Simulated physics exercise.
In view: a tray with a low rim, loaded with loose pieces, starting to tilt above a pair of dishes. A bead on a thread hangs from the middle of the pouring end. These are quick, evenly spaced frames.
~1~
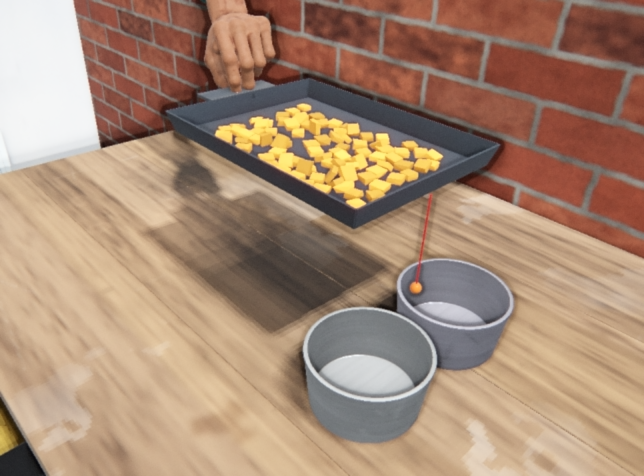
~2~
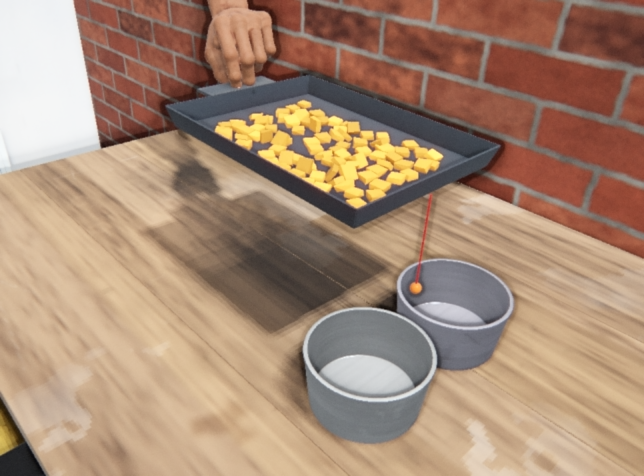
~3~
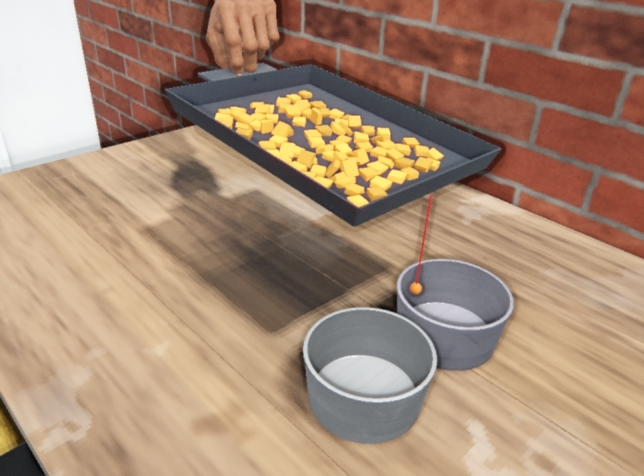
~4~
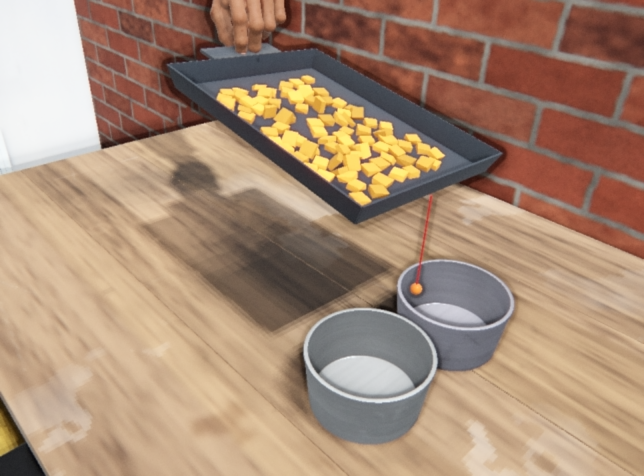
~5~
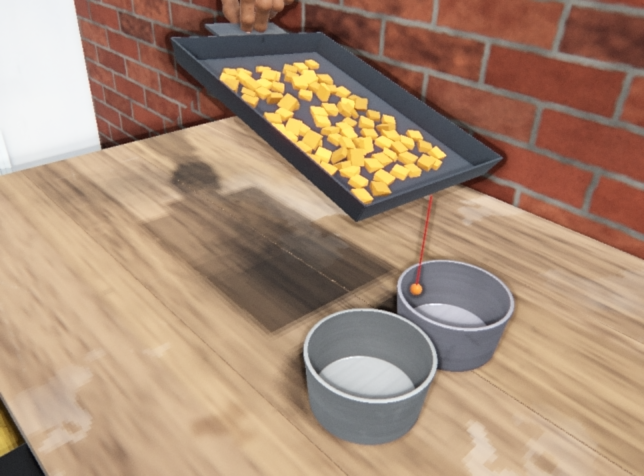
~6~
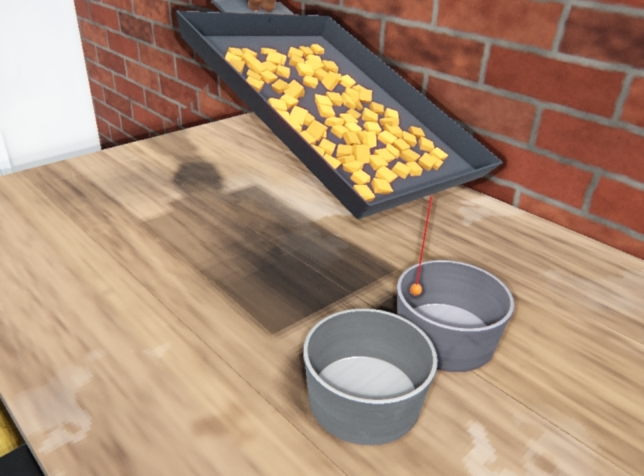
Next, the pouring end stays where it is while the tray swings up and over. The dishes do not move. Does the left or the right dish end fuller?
The right dish gets more.
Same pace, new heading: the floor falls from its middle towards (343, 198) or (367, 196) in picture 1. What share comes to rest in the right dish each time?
First some 0, then 0 per cent.
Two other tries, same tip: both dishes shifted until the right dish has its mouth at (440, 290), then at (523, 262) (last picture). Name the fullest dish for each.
At the first place the right one, at the second left.
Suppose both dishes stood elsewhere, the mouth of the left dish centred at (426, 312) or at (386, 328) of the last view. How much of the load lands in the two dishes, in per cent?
About 70 and 70 per cent.
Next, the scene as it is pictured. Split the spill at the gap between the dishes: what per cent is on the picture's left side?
Some 0 per cent.
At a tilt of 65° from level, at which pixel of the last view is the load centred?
At about (440, 145).
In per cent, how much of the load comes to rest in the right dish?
Near 70 %.
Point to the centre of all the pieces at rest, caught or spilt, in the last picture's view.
Roughly at (470, 336).
Soon after the last picture, tray tipped steeply; nearly all on the tray; a stray few in the air.
A little later, tray tipped past a quarter turn; about a third on the tray; about a quarter in the right dish; a small part outside both; about a third in the air.
Later still, tray tipped past a quarter turn; about two thirds in the right dish; about a quarter outside both.
At rest, tray tipped past a quarter turn; none in the left dish; about two thirds in the right dish; about a quarter outside both.
